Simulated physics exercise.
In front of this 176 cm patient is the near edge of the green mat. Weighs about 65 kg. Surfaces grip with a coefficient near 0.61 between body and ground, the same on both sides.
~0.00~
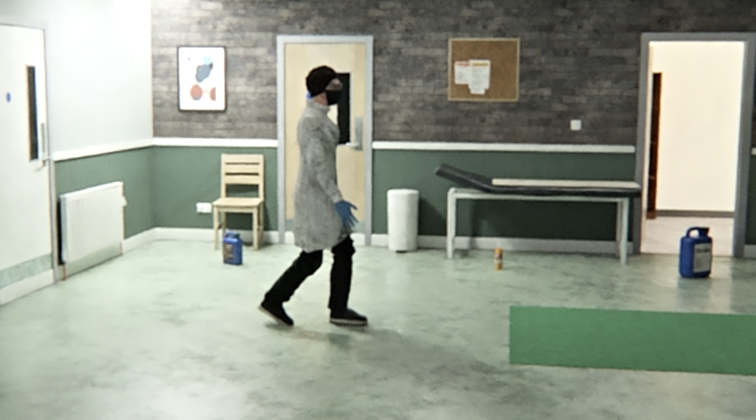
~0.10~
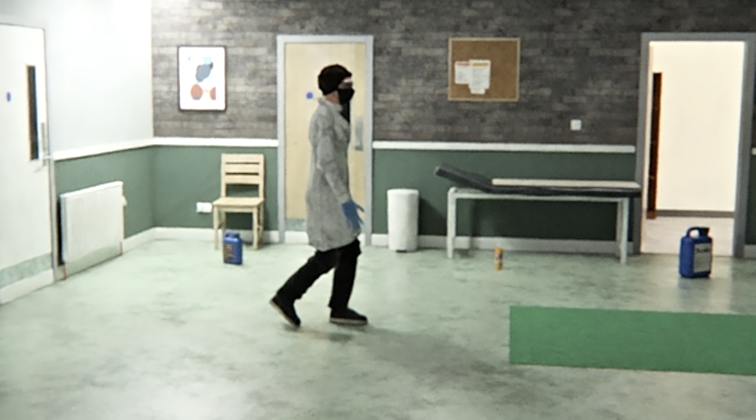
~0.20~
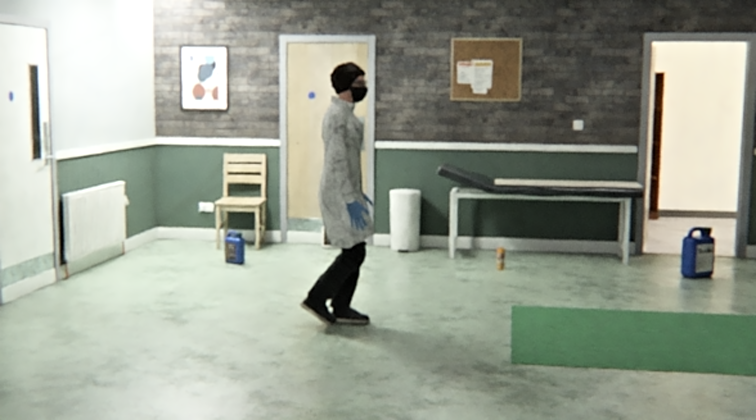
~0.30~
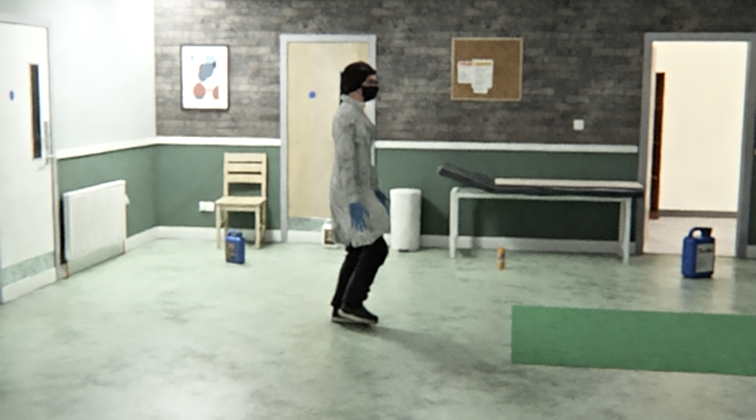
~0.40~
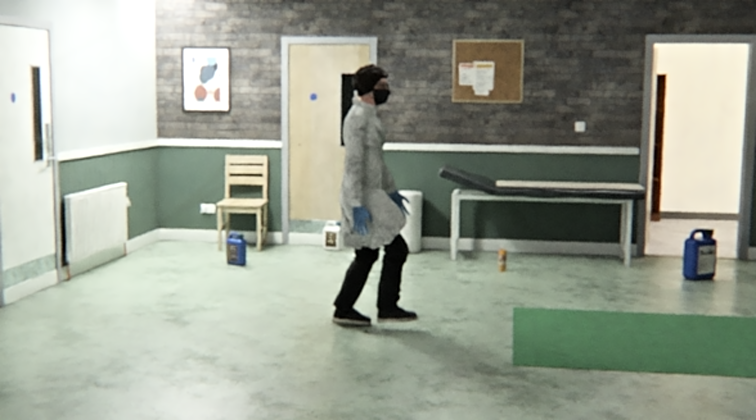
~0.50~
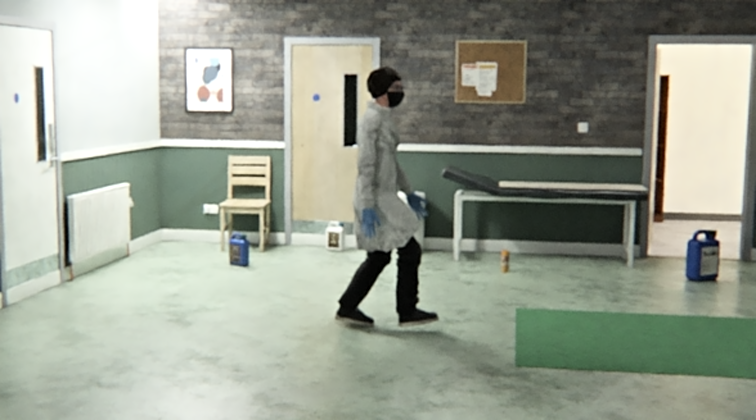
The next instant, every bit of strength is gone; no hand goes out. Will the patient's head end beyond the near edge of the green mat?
Most likely it never gets to the mark.
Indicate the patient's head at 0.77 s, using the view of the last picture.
Position at that time, last view: Approx. (413, 140).
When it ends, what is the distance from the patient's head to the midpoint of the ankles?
Some 80 cm apart.
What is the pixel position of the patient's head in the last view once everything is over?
(465, 337).
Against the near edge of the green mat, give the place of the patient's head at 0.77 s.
About 70 cm short.
After 0.77 s the patient's head is 70 cm short of the near edge of the green mat, near (413, 140) in the last picture's view.
After 1.02 s the patient's head is 36 cm short of the near edge of the green mat, near (462, 234) in the last picture's view; the patient's hips 81 cm short of the near edge of the green mat.
After 1.32 s the patient's head is 23 cm short of the near edge of the green mat, near (479, 305) in the last picture's view; the patient's hips 73 cm short of the near edge of the green mat.
Final state at 3.3 s, patient's hips stop short of the near edge of the green mat; patient's head stops short of the near edge of the green mat; patient's chest stops short of the near edge of the green mat.
